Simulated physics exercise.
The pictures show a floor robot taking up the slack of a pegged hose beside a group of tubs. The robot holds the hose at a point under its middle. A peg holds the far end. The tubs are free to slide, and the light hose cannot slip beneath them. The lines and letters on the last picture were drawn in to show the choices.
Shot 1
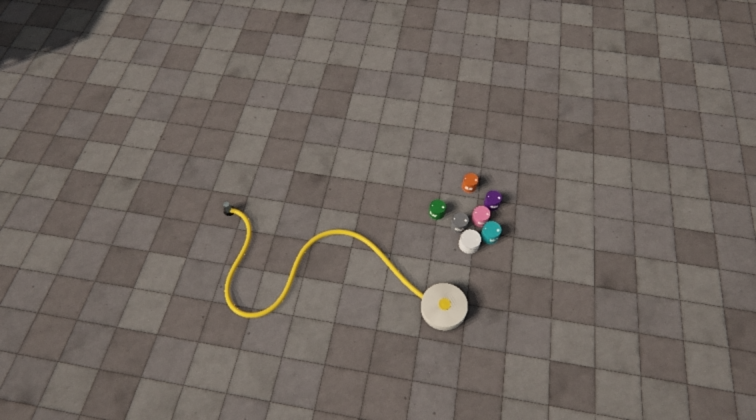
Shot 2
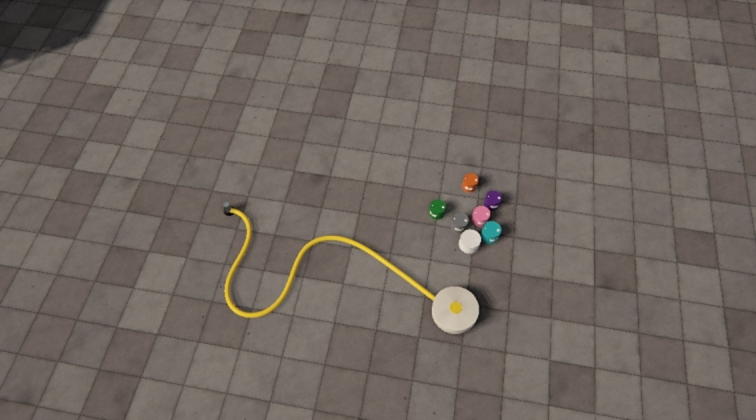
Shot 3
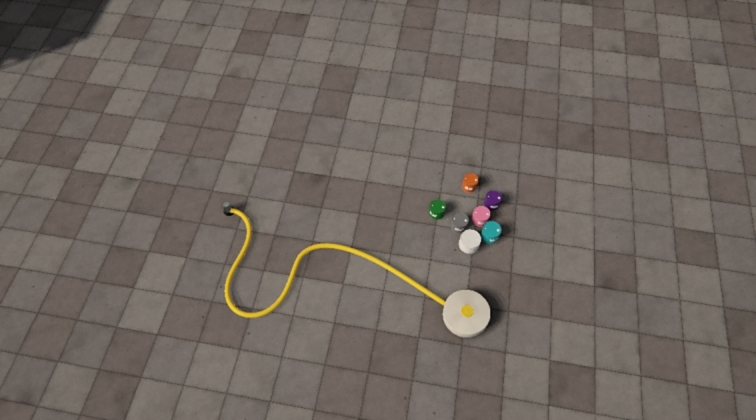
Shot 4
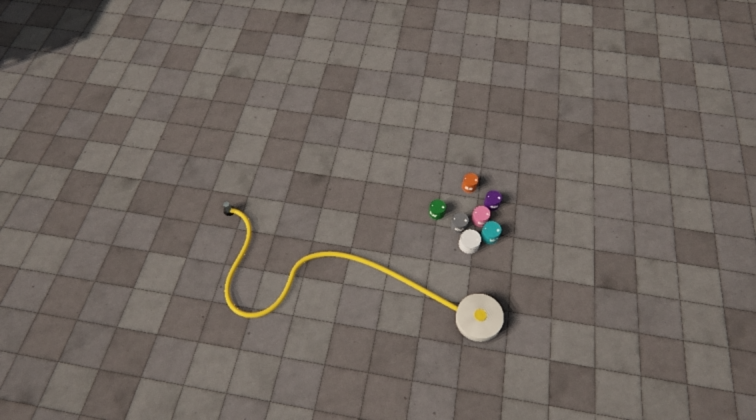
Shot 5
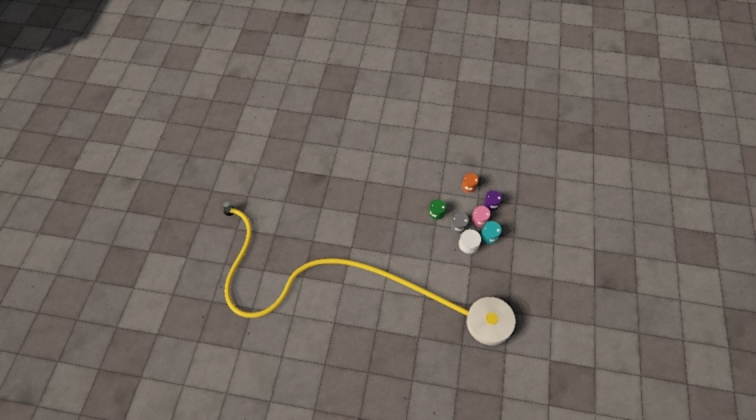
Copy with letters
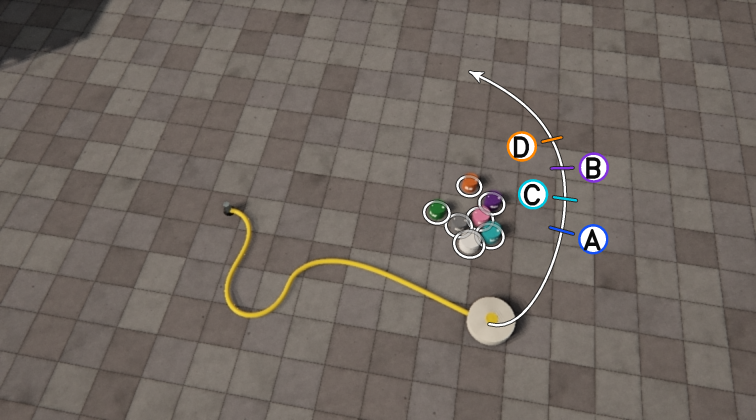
A round, pale robot holding a yellow hose slides a short way right and slightly down across the tiled floor, drawing the hose's near curve straighter while its far end stays pegged and the colourful tubs nearby remain still.
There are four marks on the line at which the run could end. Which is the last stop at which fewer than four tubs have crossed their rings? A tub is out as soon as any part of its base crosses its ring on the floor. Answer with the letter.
It should halt at B.
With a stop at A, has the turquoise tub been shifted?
No.
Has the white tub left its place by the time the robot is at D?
Yes.
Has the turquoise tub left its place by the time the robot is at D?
Yes.
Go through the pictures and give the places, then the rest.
In the first picture, grey tub (459, 223); turquoise tub (491, 233); purple tub (493, 201).
In the second picture, robot (455, 310); white tub (470, 242).
In the third picture, robot (466, 314); green tub (437, 210).
In the fourth picture, robot (479, 318); pink tub (481, 216).
In the fifth picture, robot (491, 321); turquoise tub (491, 233); purple tub (493, 201); white tub (470, 242).
On the marked copy, A at (562, 231); B at (562, 168); C at (565, 199); D at (552, 140); the route from (489, 324) via (564, 182) to (470, 72).
With B. Early on, robot (546, 279).
Further on, robot (565, 217).
At the end, robot (564, 164); none over the rings.
As for the rest, A is within the limit but short; C is within the limit but short; D has four over the rings.
